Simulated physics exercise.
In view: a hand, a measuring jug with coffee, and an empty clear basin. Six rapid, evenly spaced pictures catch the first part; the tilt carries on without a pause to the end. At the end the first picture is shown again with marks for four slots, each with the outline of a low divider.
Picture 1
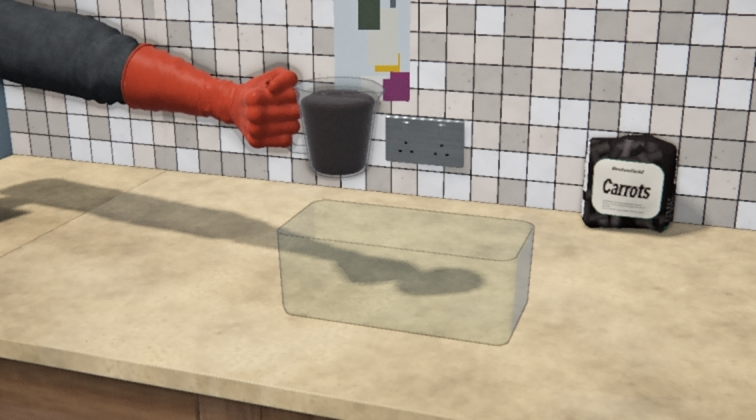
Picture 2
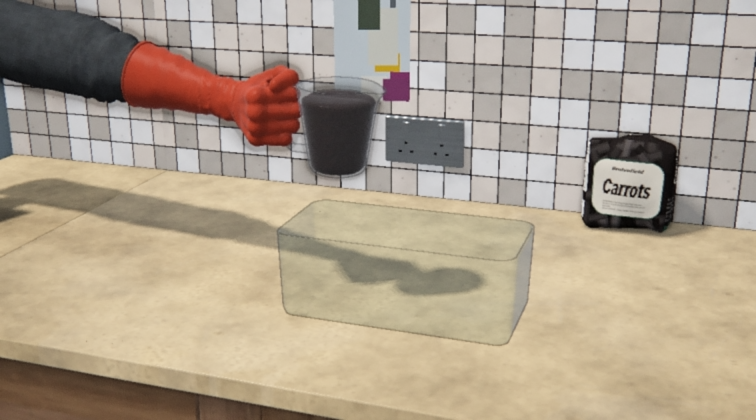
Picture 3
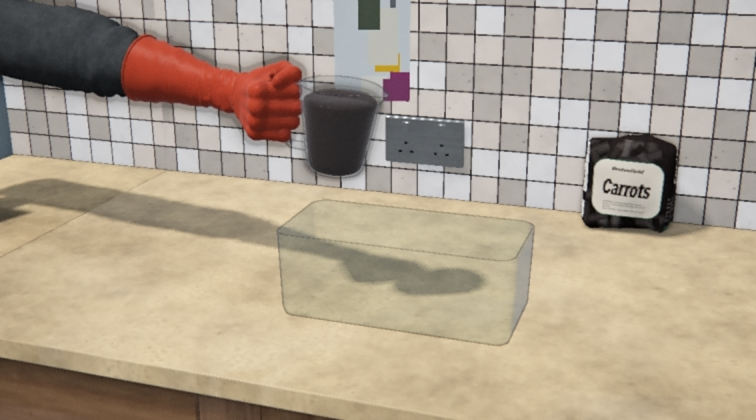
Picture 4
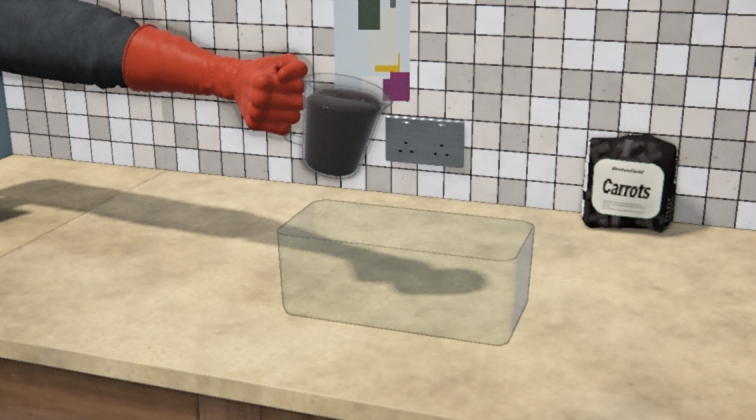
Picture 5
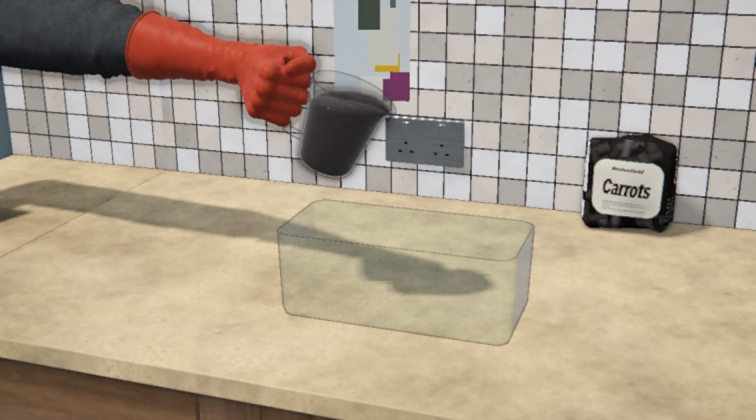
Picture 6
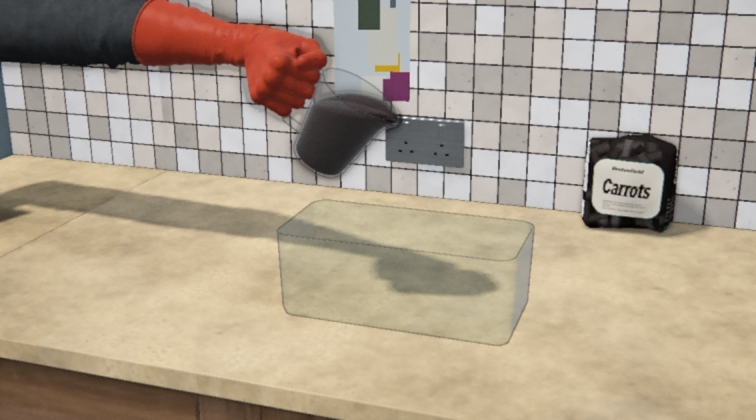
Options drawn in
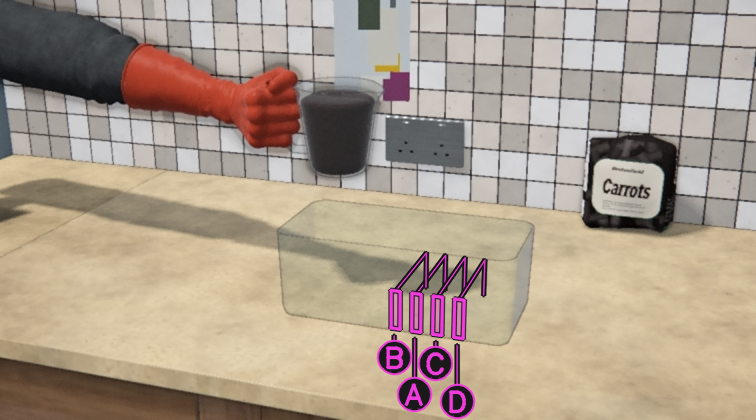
On a kitchen worktop, a red-gloved hand held a clear jug of dark liquid upright above an empty clear basin, then steadily tilted it to the right, with nothing leaving the jug.
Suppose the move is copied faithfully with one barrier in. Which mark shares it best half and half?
The answer is slot A.
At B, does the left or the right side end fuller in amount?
The right side.
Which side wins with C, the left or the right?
More ends on the left.
In magenta, A at (414, 338); B at (394, 335); C at (435, 341); D at (457, 345).
If A is chosen, about 43 % ends left of the wall and 55 % right of it.
If B is chosen, about 4 % ends left of the wall and 95 % right of it.
If C is chosen, about 91 % ends left of the wall and 6 % right of it; 3 % is lost outside.
If D is chosen, about 93 % ends left of the wall and 4 % right of it.
